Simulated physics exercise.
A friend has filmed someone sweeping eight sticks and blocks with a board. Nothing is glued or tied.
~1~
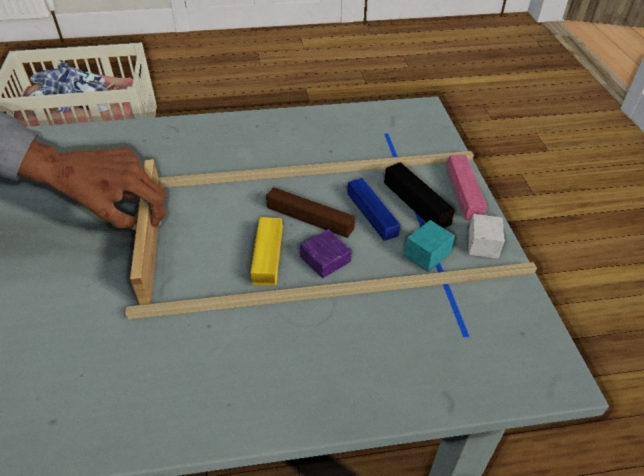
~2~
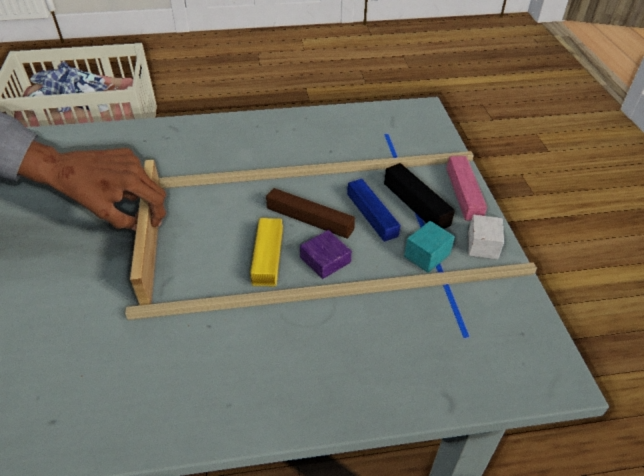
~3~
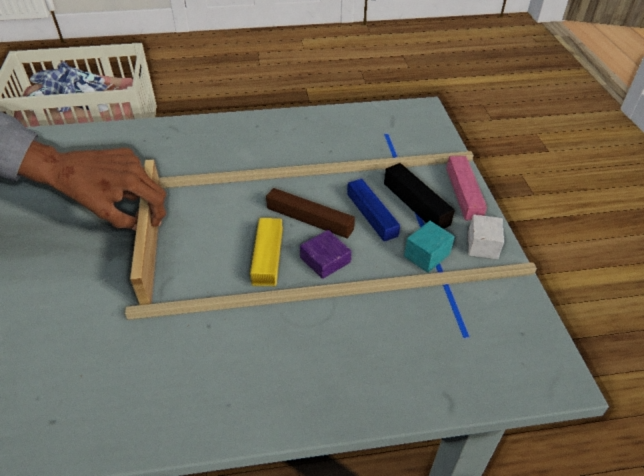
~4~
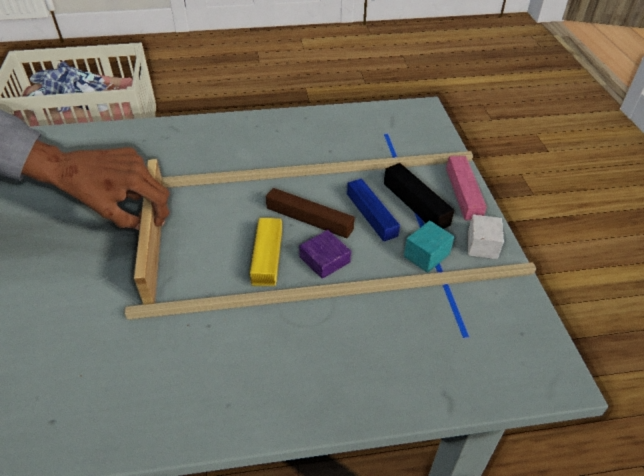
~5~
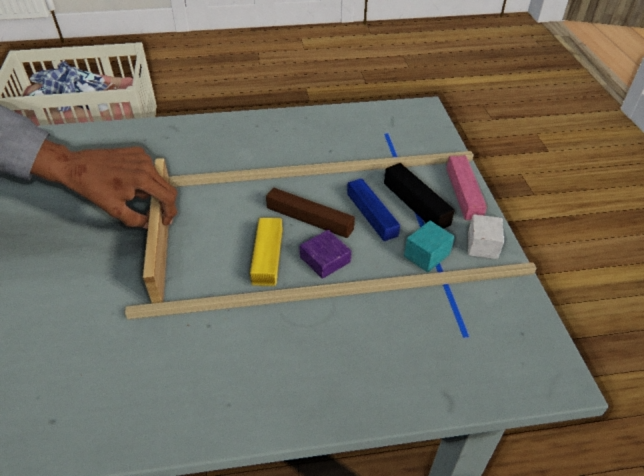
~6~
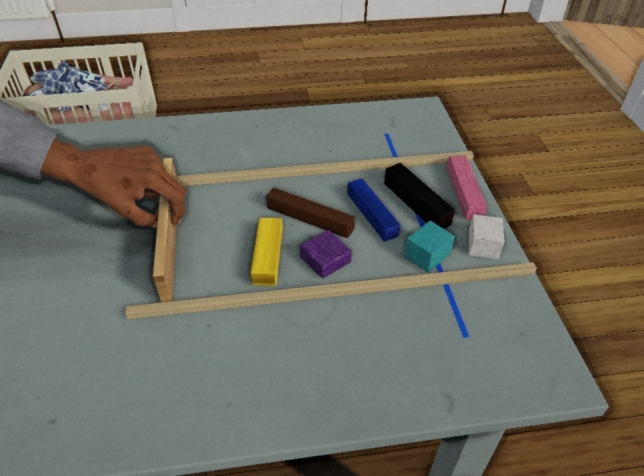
A hand slides a wooden board slightly right between two strips, toward eight still colored blocks.
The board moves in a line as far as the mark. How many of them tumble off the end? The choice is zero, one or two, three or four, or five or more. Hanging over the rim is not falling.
Here the number that fall off is one or two.
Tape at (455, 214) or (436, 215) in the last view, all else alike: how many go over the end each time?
In that order 4 and 3.
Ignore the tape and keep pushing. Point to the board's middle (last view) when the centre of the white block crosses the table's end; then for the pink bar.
About (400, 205), and (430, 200) for the other.
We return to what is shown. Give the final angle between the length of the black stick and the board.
Near 35 degrees.
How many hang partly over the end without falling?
It comes to 2.
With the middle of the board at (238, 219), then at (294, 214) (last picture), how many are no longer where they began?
By then 0, and 3.
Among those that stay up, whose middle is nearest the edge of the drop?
The pink bar.
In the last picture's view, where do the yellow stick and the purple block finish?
About (440, 233), and the other about (477, 249).
Soon after, none off yet; pink bar at rest near (466, 186); white block at rest near (486, 236); black stick at rest near (418, 196).
After that, none off yet; pink bar moving near (472, 185); white block displaced about its own width near (507, 236); black stick displaced a little near (434, 188).
In the end, the number that fall off is one or two; gone, white block.
